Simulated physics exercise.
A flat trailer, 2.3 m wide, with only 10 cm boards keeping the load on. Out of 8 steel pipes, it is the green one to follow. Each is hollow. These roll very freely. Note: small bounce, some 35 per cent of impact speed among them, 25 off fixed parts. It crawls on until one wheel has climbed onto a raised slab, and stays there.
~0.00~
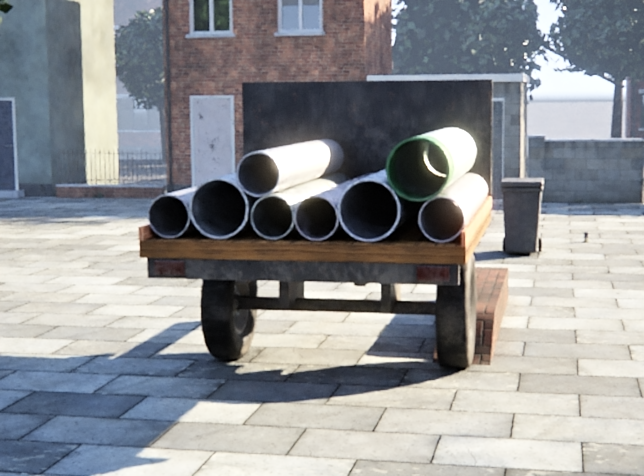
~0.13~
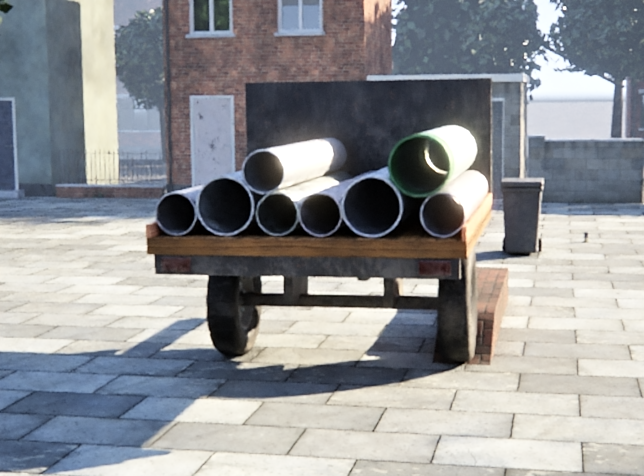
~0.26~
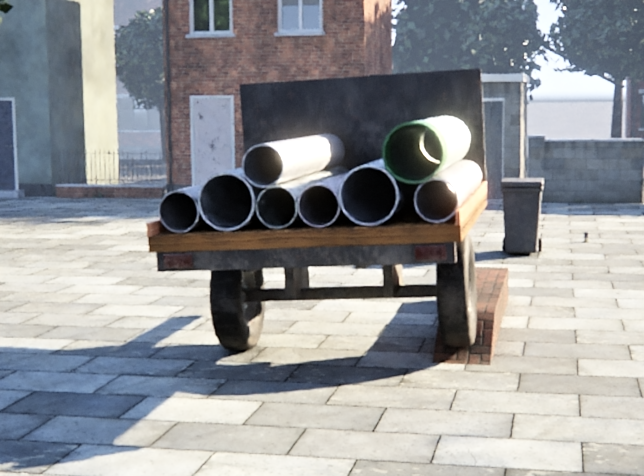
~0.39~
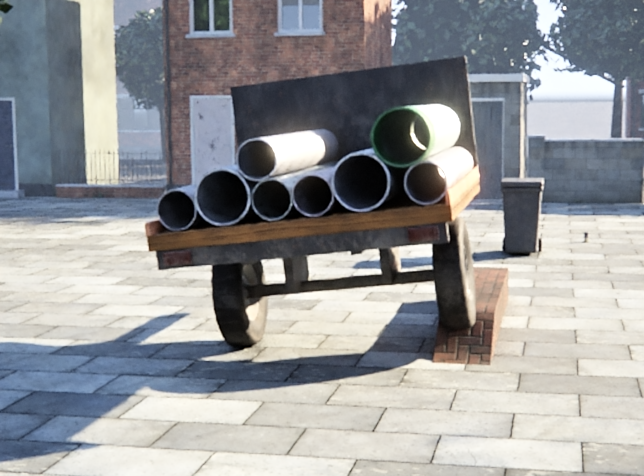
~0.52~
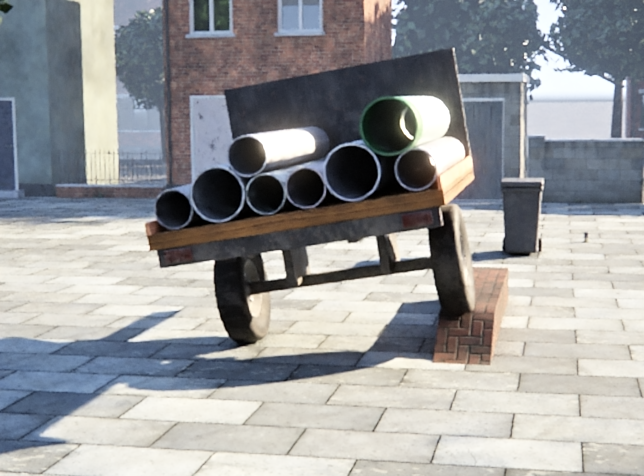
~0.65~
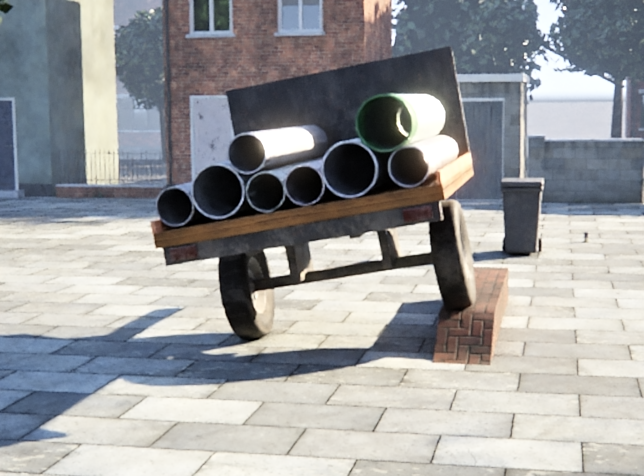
A flat trailer loaded with steel pipes, one green, tilting down to the left as its right wheel rides up a brick ramp.
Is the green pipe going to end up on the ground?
No.
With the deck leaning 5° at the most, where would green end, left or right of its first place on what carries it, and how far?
Leftwards, around 0 cm.
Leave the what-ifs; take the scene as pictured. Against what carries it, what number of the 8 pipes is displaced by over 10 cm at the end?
In all, 0.
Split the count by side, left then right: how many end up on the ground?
Result (left / right): 0 / 0.
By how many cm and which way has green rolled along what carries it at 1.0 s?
Green has moved 5 to the left.
After 1.0 s, green is up on others, 40 cm from the right edge; 0 off so far.
At rest (1.4 s), green is up on others, 40 cm from the right edge; 0 off so far.
